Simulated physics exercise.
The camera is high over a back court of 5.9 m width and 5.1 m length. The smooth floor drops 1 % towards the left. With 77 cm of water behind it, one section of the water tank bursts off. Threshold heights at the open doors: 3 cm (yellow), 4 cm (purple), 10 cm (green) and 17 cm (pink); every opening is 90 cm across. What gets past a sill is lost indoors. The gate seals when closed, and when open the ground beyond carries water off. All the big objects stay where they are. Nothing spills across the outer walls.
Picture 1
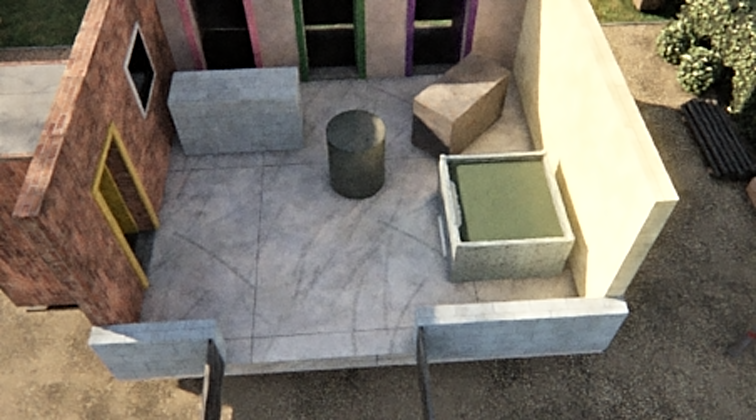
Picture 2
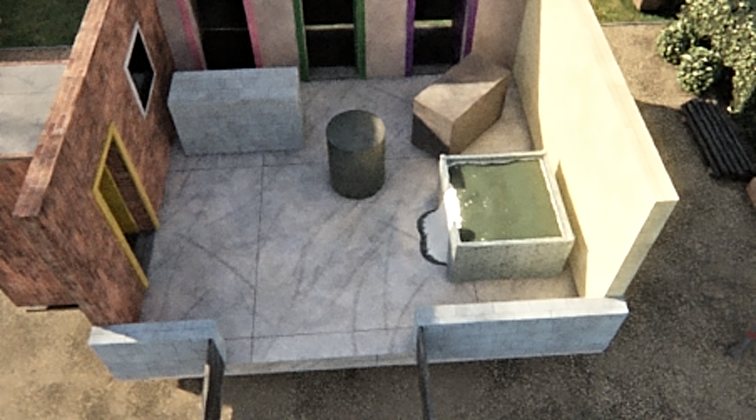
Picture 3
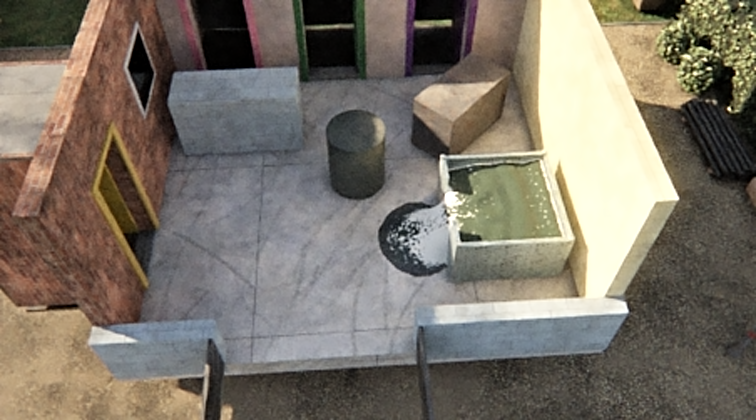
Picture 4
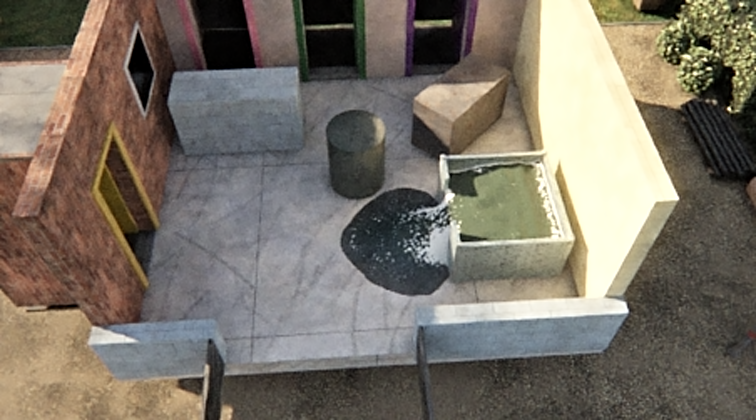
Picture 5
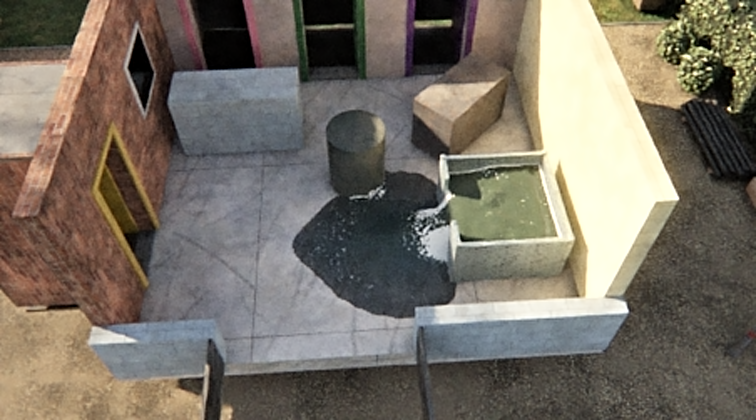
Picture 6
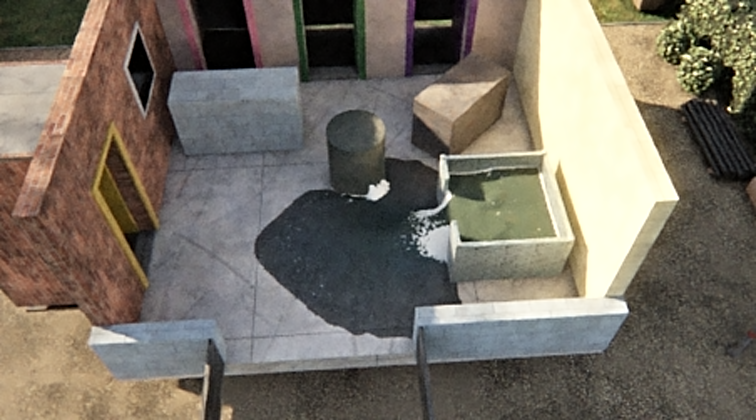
In a walled courtyard, greenish water burst from the left side of a square tank and spread across the pale floor in a widening dark pool, reaching leftward and foaming against a round pillar.
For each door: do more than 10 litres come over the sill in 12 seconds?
Door by door: At the yellow door it goes over the limit; at the purple door it keeps below the limit; at the green door it stays under the limit; at the pink door it does not reach the limit.
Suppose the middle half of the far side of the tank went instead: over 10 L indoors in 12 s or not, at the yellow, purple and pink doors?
Against that limit: Yellow above, purple over, pink not over.
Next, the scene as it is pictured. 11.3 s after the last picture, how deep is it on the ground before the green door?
Some 3.5 cm.
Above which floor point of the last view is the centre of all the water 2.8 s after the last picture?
Near (341, 222).
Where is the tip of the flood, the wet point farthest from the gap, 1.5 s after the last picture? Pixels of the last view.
At about (179, 110).
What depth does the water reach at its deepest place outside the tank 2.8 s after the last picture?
About 18 cm.
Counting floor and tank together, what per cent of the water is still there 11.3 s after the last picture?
Some 54 per cent remains.
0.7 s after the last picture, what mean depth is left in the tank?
Roughly 43 cm on average.
Then, 0.7 s after the last picture water covers 50 % of the floor and is deepest (34 cm) near (442, 242); yellow door 5 cm at the sill, 5 L in, purple door not reached, green door not reached, pink door not reached.
Then, 1.5 s after the last picture water covers 55 % of the floor and is deepest (27 cm) near (149, 351); yellow door 13 cm at the sill, 58 L in, purple door not reached, green door not reached, pink door not reached.
Then, 2.8 s after the last picture water covers 60 % of the floor and is deepest (18 cm) near (170, 228); yellow door 14 cm at the sill, 167 L in, purple door 2 cm at the sill, 0 L in, green door 2 cm at the sill, 0 L in, pink door 6 cm at the sill, 0 L in.
Then, 6.3 s after the last picture water covers 65 % of the floor and is deepest (10 cm) near (135, 352); yellow door 9 cm at the sill, 294 L in, purple door 1 cm at the sill, 0 L in, green door 4 cm at the sill, 0 L in, pink door 5 cm at the sill, 0 L in.
Then, 11.3 s after the last picture water covers 80 % of the floor and is deepest (6 cm) near (142, 315); yellow door 6 cm at the sill, 352 L in, purple door 3 cm at the sill, 0 L in, green door 3 cm at the sill, 0 L in, pink door 4 cm at the sill, 0 L in.
